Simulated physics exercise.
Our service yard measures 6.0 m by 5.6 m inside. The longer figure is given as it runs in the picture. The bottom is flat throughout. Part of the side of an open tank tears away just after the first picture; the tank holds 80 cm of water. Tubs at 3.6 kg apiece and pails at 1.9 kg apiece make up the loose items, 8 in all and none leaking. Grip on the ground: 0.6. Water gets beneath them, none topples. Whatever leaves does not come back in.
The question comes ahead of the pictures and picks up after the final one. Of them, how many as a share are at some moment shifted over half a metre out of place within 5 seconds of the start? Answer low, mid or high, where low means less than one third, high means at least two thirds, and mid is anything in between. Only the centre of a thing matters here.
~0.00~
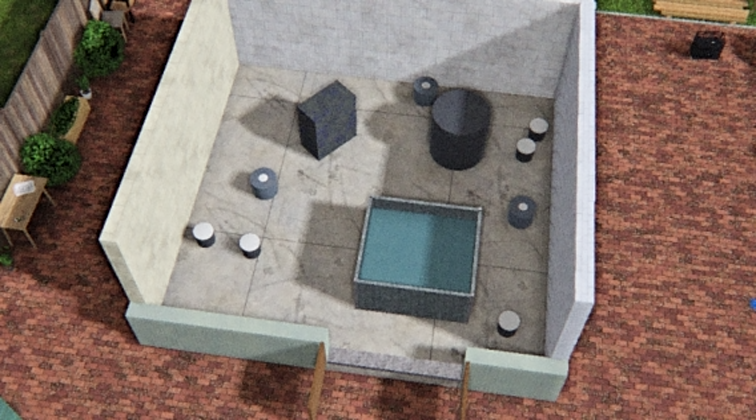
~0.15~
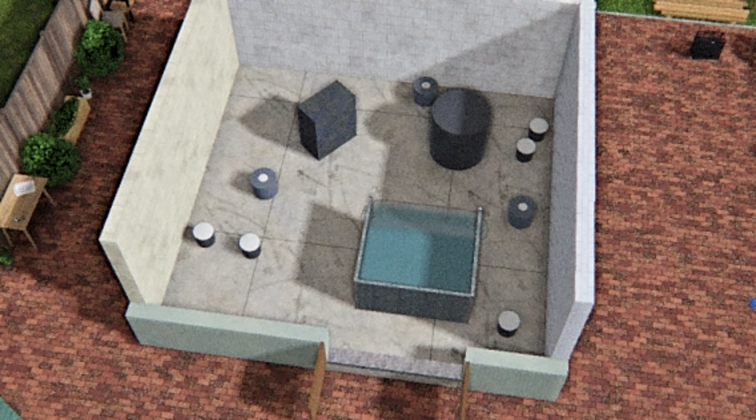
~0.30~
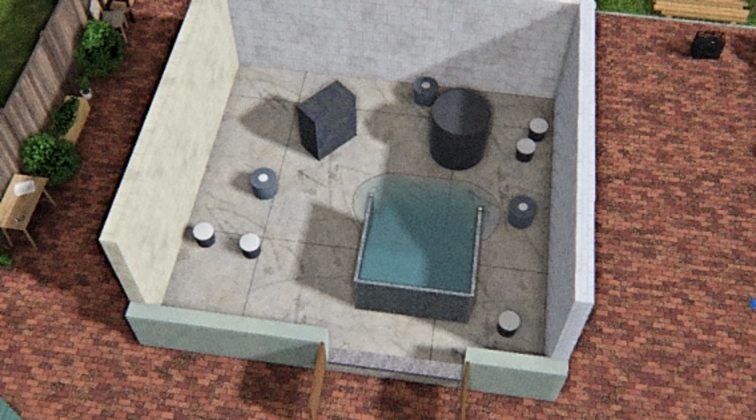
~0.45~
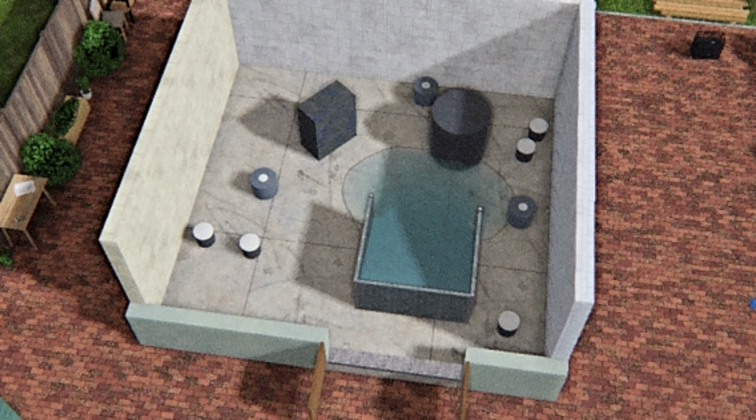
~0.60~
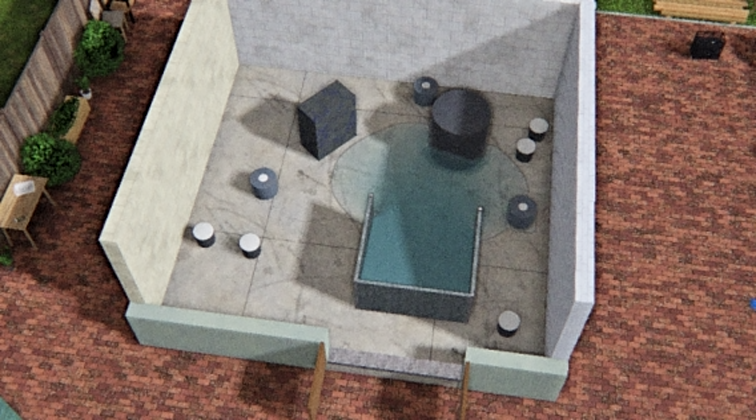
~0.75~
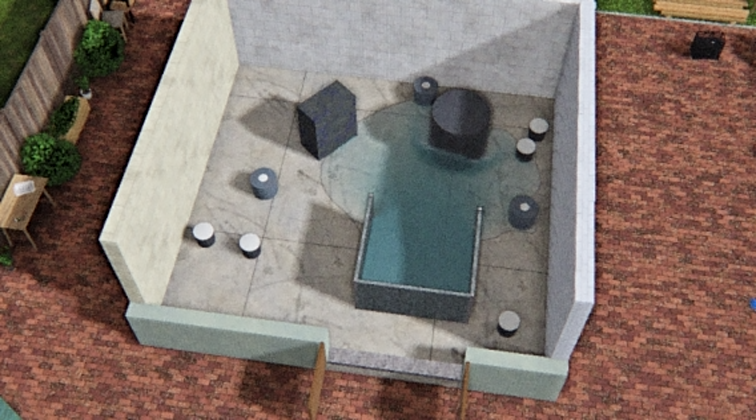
High.
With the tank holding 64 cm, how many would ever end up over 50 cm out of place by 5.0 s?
The count would be 6.
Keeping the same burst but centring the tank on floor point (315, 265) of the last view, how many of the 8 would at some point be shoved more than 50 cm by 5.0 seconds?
Then 7 of them would.
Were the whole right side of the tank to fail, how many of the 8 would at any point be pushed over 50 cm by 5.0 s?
The answer would then be 6.
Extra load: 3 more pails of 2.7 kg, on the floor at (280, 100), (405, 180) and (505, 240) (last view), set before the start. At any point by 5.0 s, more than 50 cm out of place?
Outcome: Breaks the threshold first, breaks the threshold next, stays within last.
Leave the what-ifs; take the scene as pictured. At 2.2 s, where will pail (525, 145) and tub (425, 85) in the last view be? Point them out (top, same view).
First near (498, 96), second near (476, 95).
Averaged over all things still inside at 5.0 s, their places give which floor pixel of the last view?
Somewhere near (394, 248).
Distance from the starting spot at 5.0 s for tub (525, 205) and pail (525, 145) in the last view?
In that order: 200 cm, 60 cm.
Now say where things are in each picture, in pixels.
In the first frame, a tub at (523, 207), on the bottom; a tub at (426, 85) rests on the ground; water covers 2.6 m2; 0 of 8 have shifted.
In the second frame, a tub at (523, 207), on the bottom; a tub at (426, 85) rests on the ground; water covers 3.8 m2; 0 of 8 have shifted.
In the third frame, a tub at (523, 207), on the bottom; a tub at (426, 85), on the bottom; 5.2 m2 under water; 0 of 8 have shifted.
In the fourth frame, a tub at (523, 207), on the bottom; a tub at (426, 85), on the bottom; 6.8 m2 under water; 0 of 8 have shifted.
In the fifth frame, a tub at (523, 207), on the bottom; a tub at (426, 85), on the bottom; 8.2 m2 under water; 0 of 8 have shifted.
In the sixth frame, a tub at (525, 207), on the bottom; a tub at (426, 85) rests on the ground; water covers 9.8 m2; 0 of 8 have shifted.
After 1.1 s 0 of 8 are over 50 cm from their spots; 2 afloat.
After 2.2 s 3 of 8 are over 50 cm from their spots; 3 afloat.
After 3.5 s 3 of 8 are over 50 cm from their spots; 5 afloat.
After 5.0 s 8 of 8 are over 50 cm from their spots, and 8 have been at some point; 8 afloat.
